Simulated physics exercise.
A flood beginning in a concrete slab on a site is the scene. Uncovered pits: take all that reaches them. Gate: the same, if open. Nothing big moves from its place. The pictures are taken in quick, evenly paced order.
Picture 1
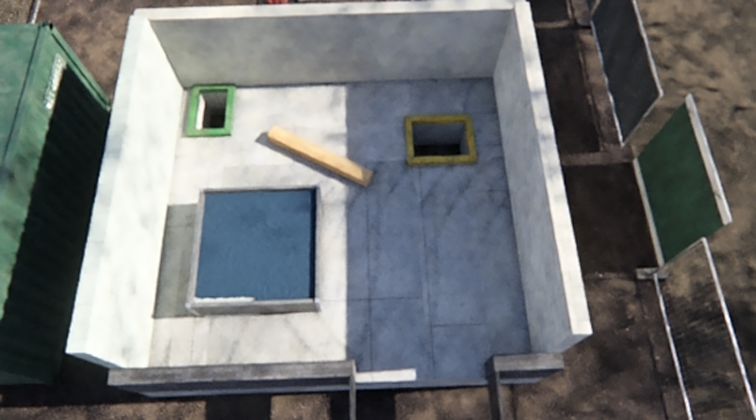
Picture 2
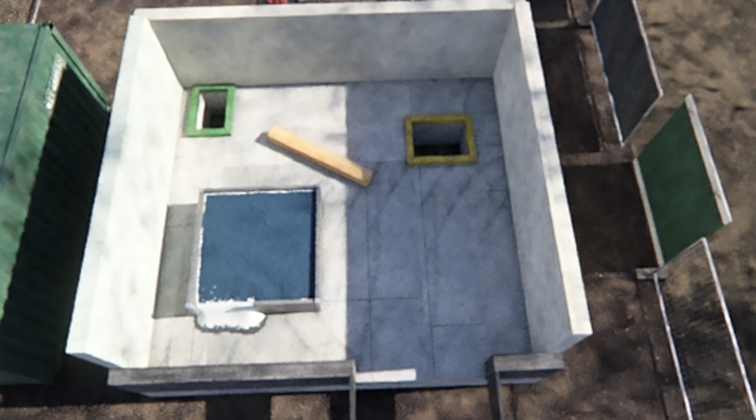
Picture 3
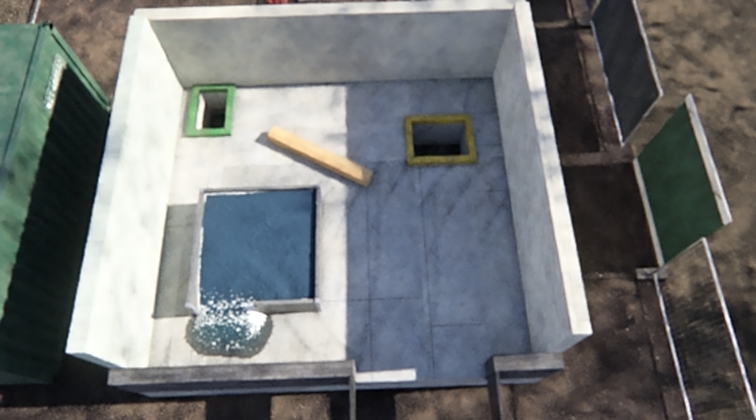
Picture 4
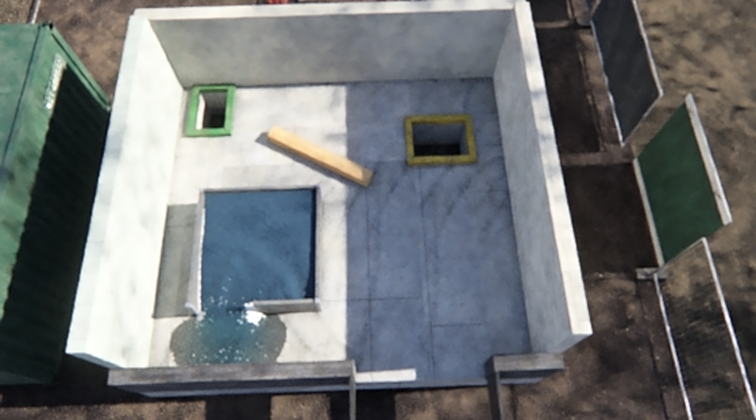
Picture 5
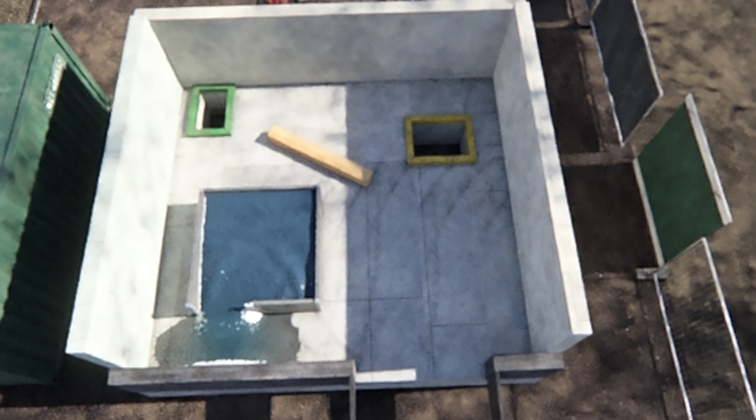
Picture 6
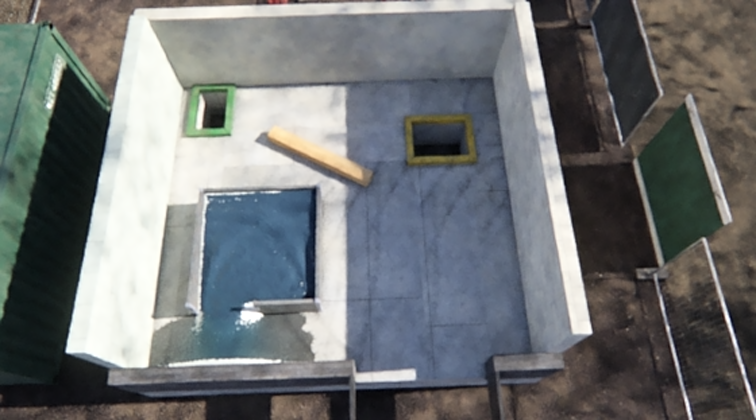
Water lies still in a square open tank on a walled concrete slab, then spills white and foaming over the tank's near edge at its left side. It spreads into a rounded, bubbling patch on the pale floor, then widens left and right into a thin, dark sheet along the near wall.
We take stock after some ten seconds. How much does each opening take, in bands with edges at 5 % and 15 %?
Gate: 5 to 15 %, yellow pit: Less than 5 %, green pit: 5 to 15 %.
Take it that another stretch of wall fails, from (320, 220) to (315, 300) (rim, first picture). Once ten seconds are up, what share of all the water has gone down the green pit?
For green, it comes to 0 percent.
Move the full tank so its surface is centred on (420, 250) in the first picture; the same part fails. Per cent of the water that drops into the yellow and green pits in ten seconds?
Within ten seconds, yellow collects 0 percent of the total and green collects 0 percent.
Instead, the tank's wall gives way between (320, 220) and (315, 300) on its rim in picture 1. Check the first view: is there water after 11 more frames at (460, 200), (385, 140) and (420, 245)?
Taking them in order, I'd say swamped, not reached and swamped.
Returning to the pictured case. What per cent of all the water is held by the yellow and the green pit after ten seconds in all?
Shares, in order: 0 % and 10 %.
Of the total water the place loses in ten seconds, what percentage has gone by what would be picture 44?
My figure: 55 percent.
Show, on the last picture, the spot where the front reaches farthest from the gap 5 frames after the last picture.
I'd say around (380, 366).
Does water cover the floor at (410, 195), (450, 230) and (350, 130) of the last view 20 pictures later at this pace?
Taking them in the order given: Spared, then swamped, then spared.
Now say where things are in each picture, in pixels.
In the first picture, still water in the open tank at (257, 245).
In the second picture, water pours out at (228, 309) and has run to (261, 322).
In the third picture, water pours out at (229, 309) and has run to (252, 352).
In the fourth picture, water pours out at (229, 309) and has run to a hidden place.
In the fifth picture, the front is at a hidden place, out from the gap at (229, 309).
In the sixth picture, water pours out at (228, 309) and has run to a hidden place.
A moment on, water covers 10 % of the floor; the gate 0 %, the yellow pit 0 %, the green pit 0 %.
Next, water covers 25 % of the floor; the gate 0 %, the yellow pit 0 %, the green pit 0 %.
Then, water covers 50 % of the floor; the gate 1 %, the yellow pit 0 %, the green pit 1 %.
Later, water covers 65 % of the floor; the gate 3 %, the yellow pit 0 %, the green pit 7 %.
In the end, water covers 95 % of the floor; the gate 7 %, the yellow pit 0 %, the green pit 10 %.
